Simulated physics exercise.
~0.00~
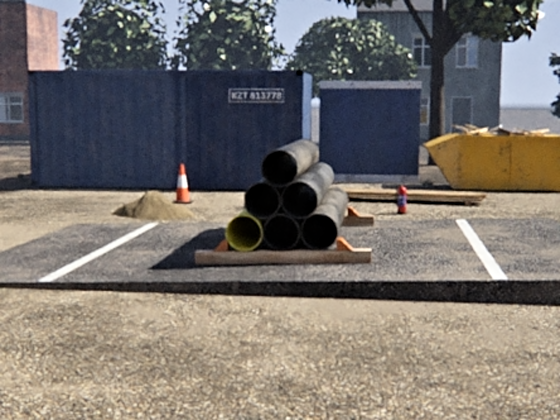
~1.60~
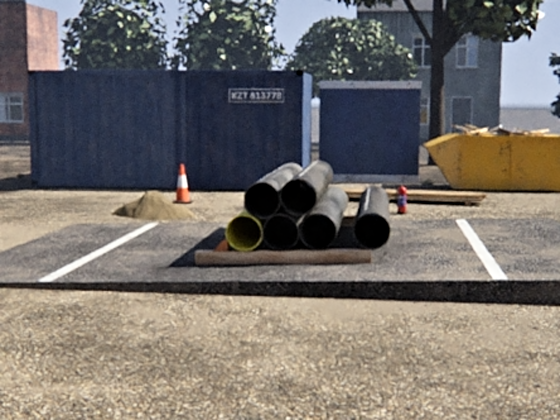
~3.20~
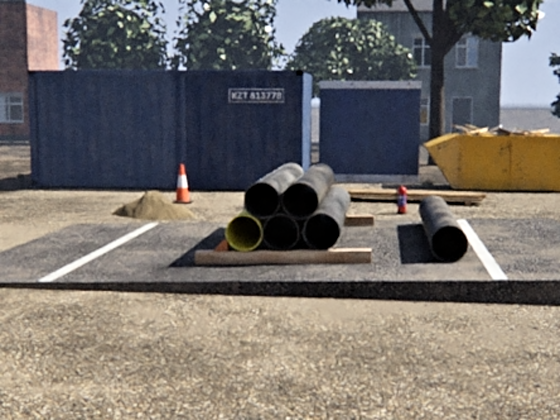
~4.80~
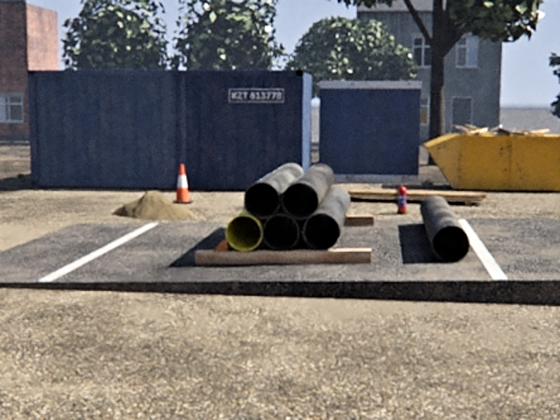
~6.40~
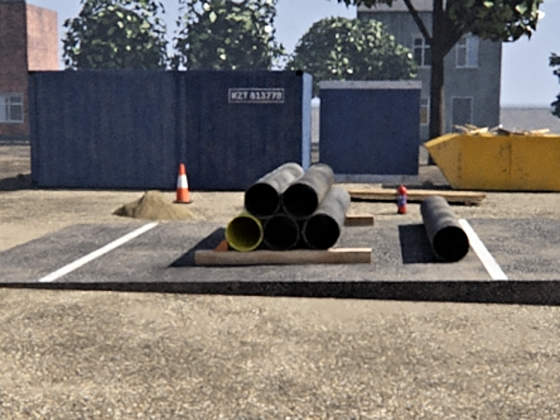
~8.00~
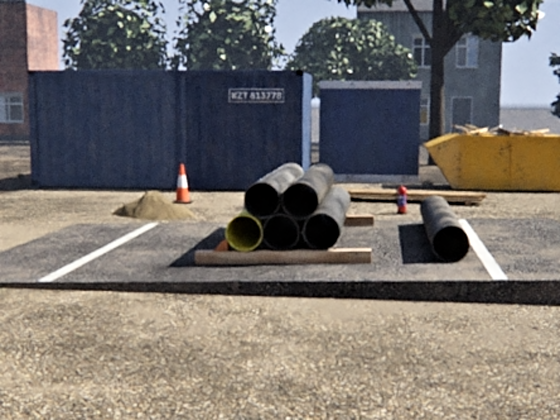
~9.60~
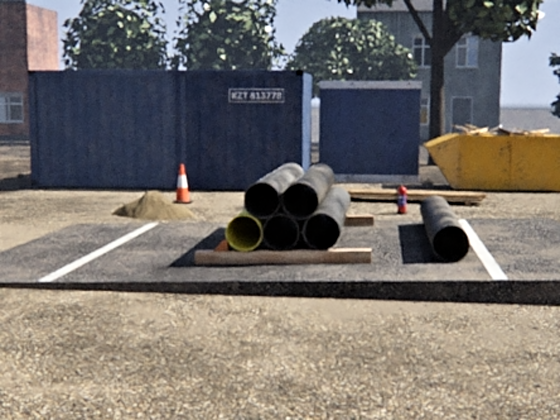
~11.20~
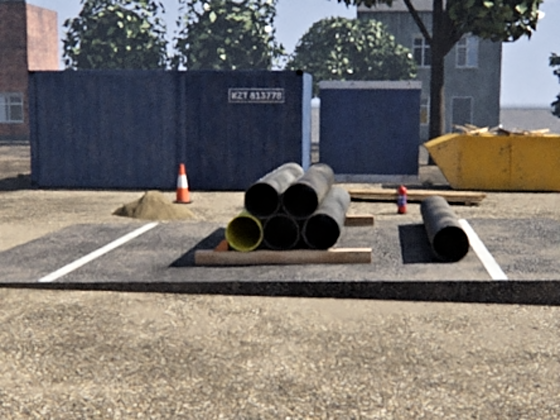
A long dark-blue container stands behind a paved bay seen from the front, with a smaller blue one beside it, a yellow skip to the right and an orange-and-white cone near a sand heap. Between two white lines, six pipes are stacked in a pyramid on wooden bearers, their open ends facing us, the bottom-left one yellow and the others black. The orange wedge on the right disappears, and the top pipe comes down on the right side. It rolls across the paving and stops just short of the right line. The other five stay stacked, the yellow one unmoved.
